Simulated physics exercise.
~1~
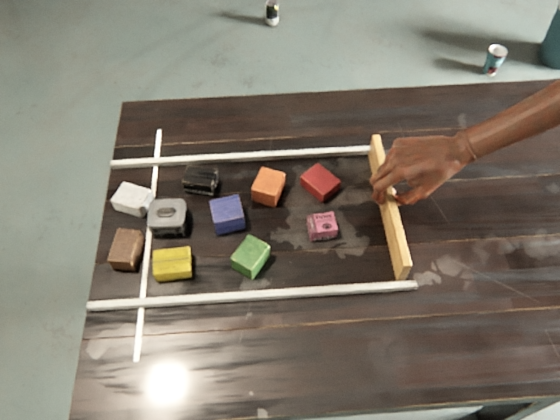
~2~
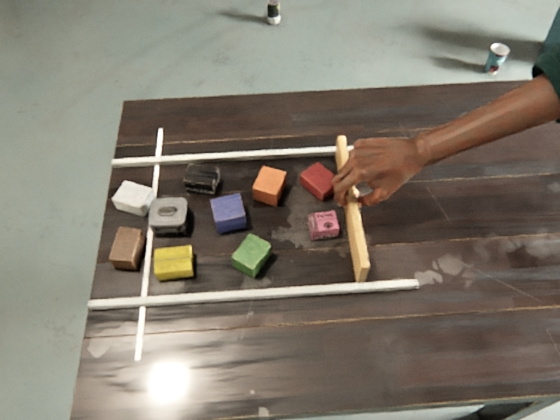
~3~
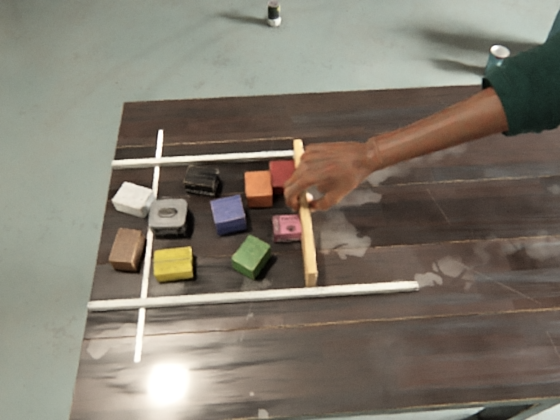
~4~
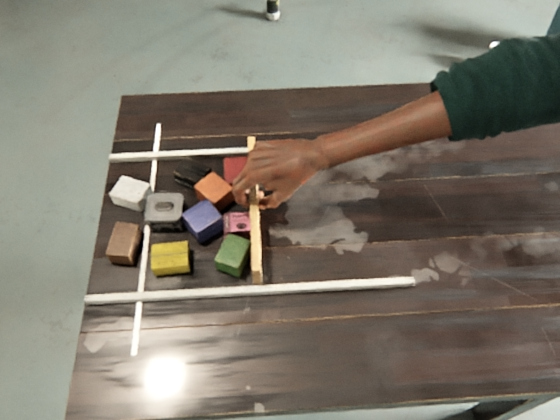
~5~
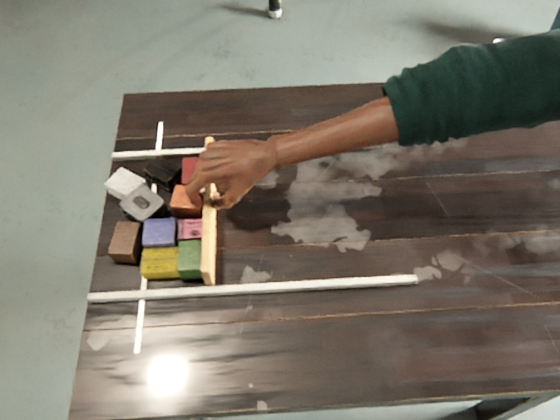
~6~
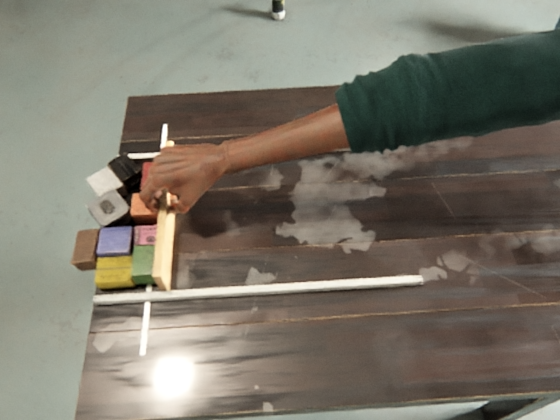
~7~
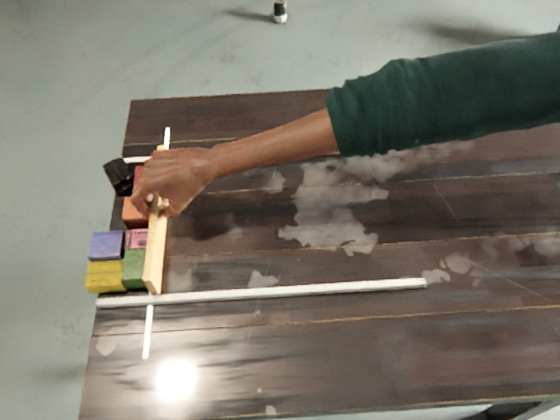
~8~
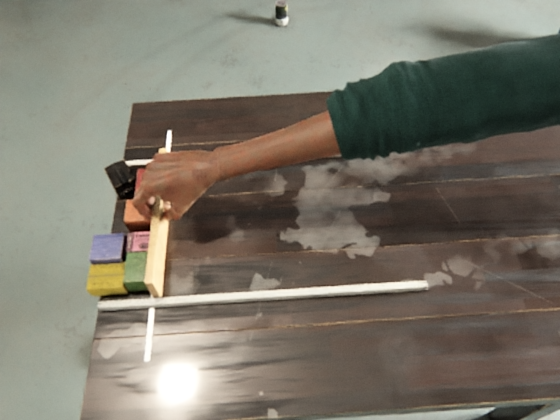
A hand sweeping colourful blocks left with a wooden board to a tape line, the brown, white and grey ones dropping off the table's edge.
